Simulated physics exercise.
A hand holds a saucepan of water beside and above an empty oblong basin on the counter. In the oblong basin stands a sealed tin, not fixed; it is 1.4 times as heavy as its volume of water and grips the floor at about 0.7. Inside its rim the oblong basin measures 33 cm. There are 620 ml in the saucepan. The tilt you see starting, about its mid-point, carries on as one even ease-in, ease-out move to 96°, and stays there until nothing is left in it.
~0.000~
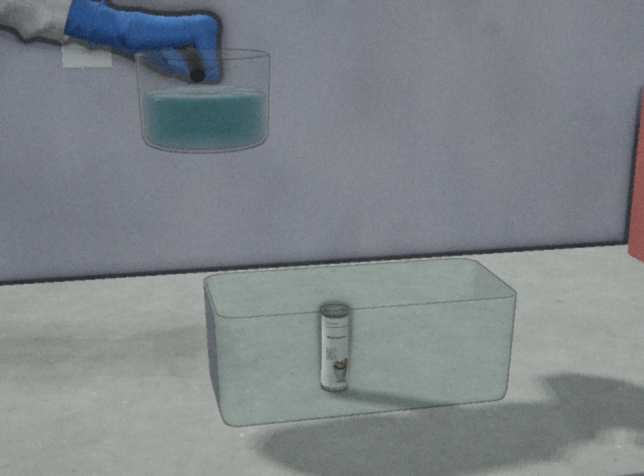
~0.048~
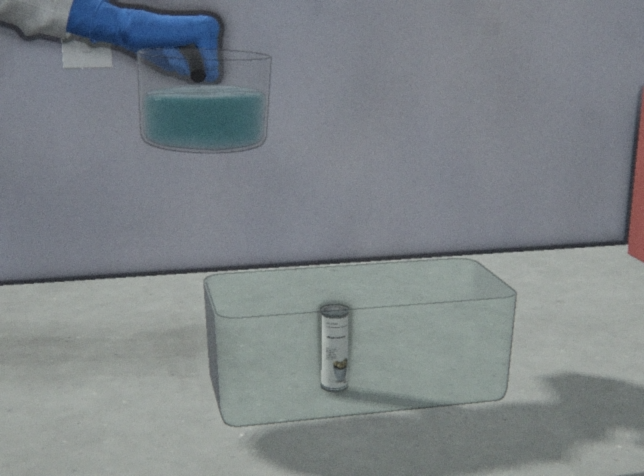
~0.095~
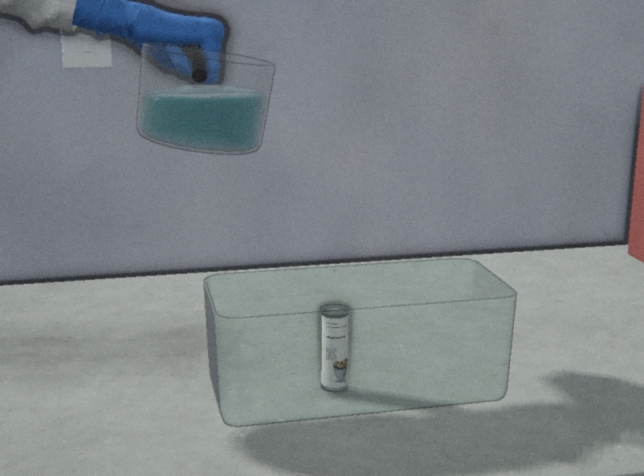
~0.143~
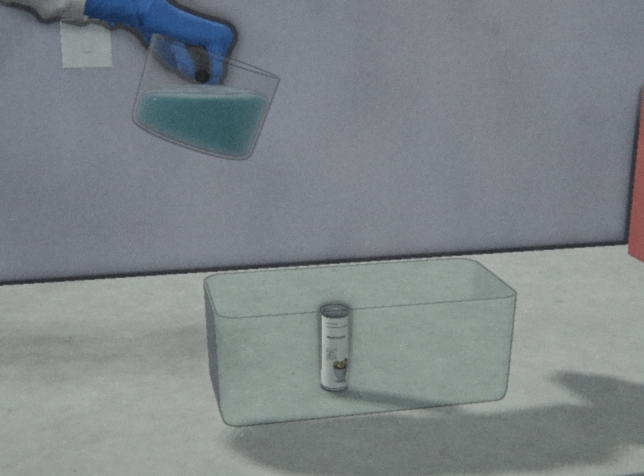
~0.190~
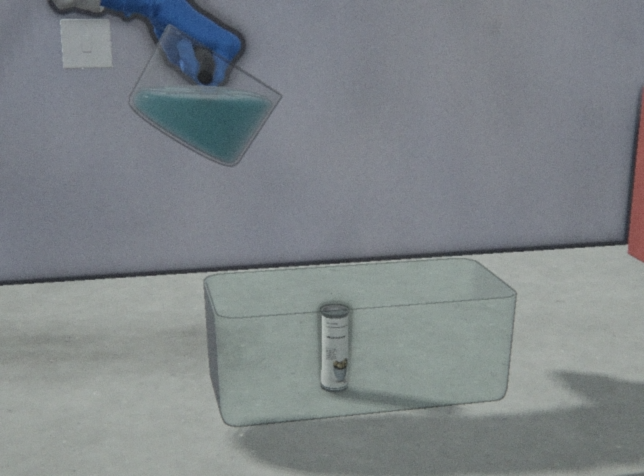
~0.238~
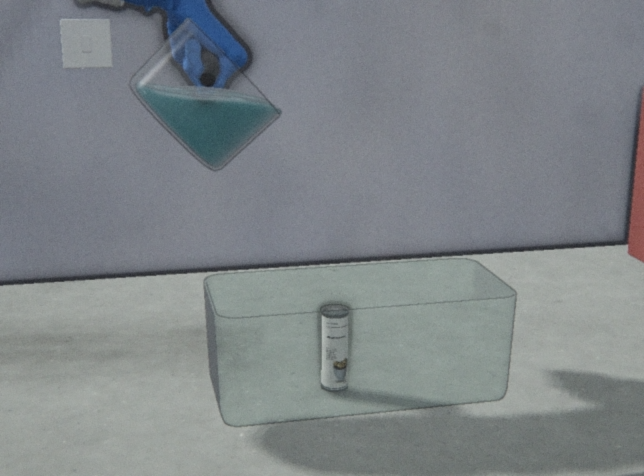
A blue-gloved hand tilting a clear container of teal liquid steeply rightward above a see-through oblong basin with a tin inside.
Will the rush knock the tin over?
It remains upright.
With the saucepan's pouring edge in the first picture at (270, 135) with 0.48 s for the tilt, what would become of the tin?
Then it falls.
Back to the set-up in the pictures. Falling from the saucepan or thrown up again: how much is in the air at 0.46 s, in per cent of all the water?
Near 52 in a hundred.
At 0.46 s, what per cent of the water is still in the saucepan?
About 42 per cent.
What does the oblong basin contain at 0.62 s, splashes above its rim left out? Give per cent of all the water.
Some 62 per cent.
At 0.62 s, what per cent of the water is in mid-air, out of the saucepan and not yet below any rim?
About 20 per cent.
Then, 0.46 s in, the tilt is 96° and 43 per cent is still to pour; the tin stands where it began.
Then, 0.62 s in, the tilt is 96° and 17 per cent is still to pour; the tin stands where it began.
Then, 0.79 s in, the tilt is 96° and 6 per cent is still to pour; the tin stands where it began.
Then, 0.98 s in, the tilt is 96° and 2 per cent is still to pour; the tin stands where it began.
Finally, the tin stands where it began.
